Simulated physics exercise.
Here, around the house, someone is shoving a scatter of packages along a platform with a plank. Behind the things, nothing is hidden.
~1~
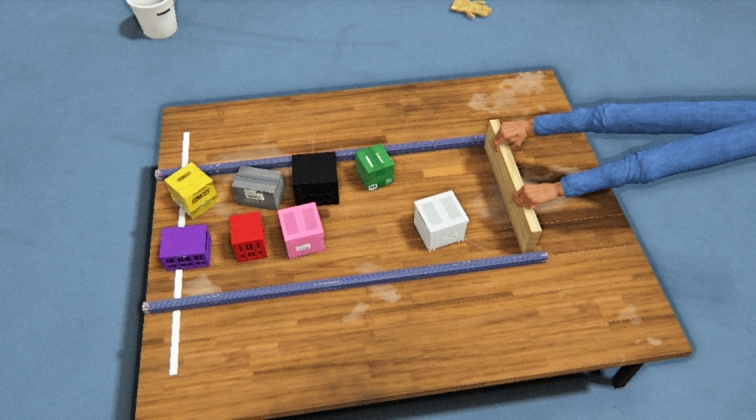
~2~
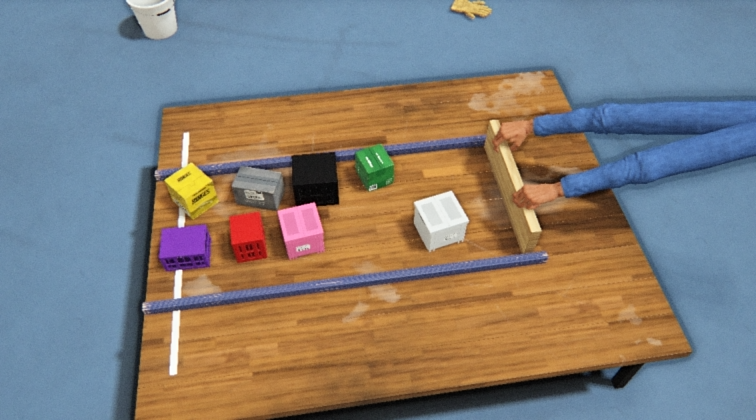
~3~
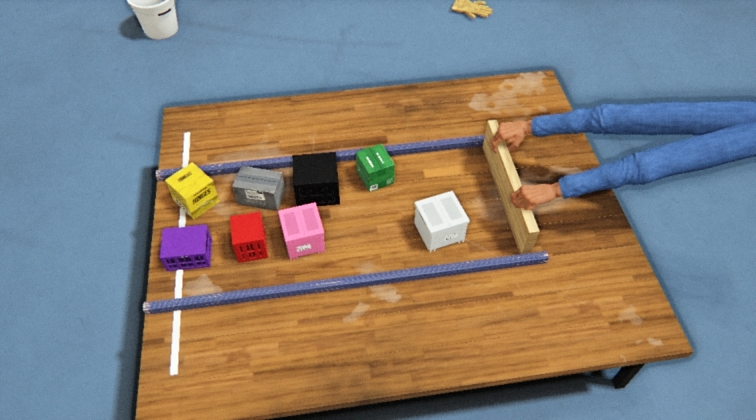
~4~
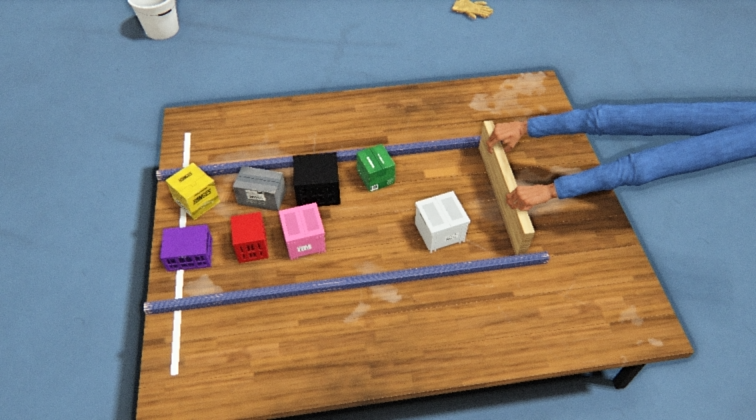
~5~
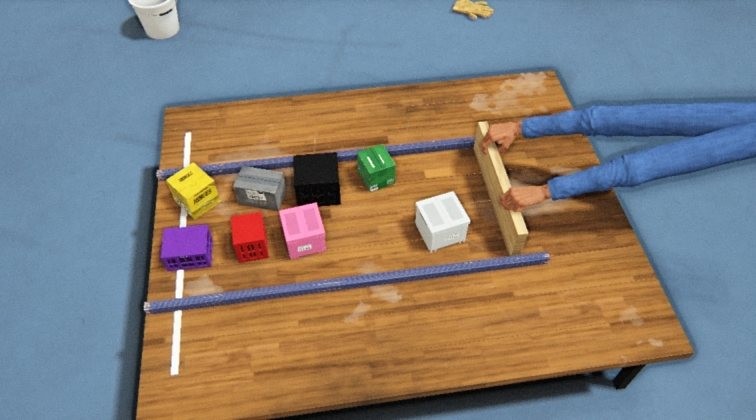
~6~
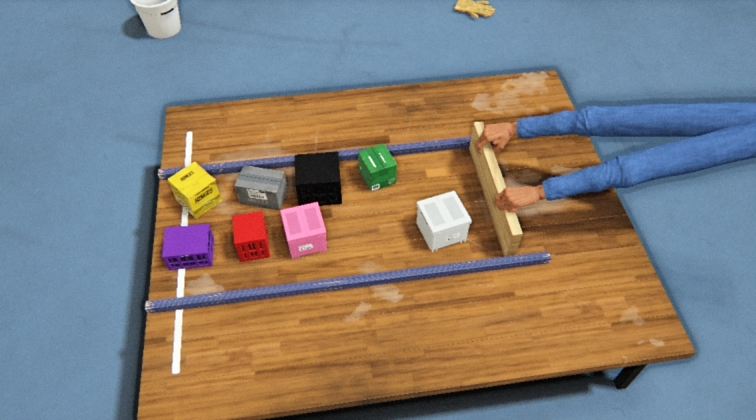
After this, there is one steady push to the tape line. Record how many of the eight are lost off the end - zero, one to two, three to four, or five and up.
Lost off the end: Five and up.
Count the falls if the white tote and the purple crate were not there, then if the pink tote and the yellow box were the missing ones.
You'd get 4 in the first case and 4 in the second one.
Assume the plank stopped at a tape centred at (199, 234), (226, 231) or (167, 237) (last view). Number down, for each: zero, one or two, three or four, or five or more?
Going through the places as listed, I'd say 5 or more, then either three or four, then more than four.
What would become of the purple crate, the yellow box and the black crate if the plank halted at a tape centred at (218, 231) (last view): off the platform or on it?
Taking them in turn: Purple crate ends up off it, yellow box ends up off it, black crate is still there.
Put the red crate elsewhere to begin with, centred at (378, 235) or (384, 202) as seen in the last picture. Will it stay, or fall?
Observed in order: Try one, it does not remain; try two, it keeps its spot.
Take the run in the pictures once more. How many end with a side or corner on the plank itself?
It's 2 of them.
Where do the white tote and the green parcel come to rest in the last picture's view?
Close to (157, 252); the other close to (168, 188).
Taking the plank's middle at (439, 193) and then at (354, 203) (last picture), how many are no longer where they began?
Well, it's 1 at the first one and 5 at the second.
Soon after, none off yet; purple crate at rest near (189, 247); yellow box at rest near (195, 190); red crate at rest near (251, 237).
After that, none off yet; purple crate at rest near (189, 247); yellow box displaced a little near (180, 192); red crate displaced about its own width near (229, 239).
And then, two off so far; purple crate on its way down near (123, 314); yellow box off the edge near (150, 262); red crate displaced well along near (146, 248).
In the end, the number that fall off is five or more; gone, black crate, pink tote, grey parcel, red crate, yellow box and purple crate.
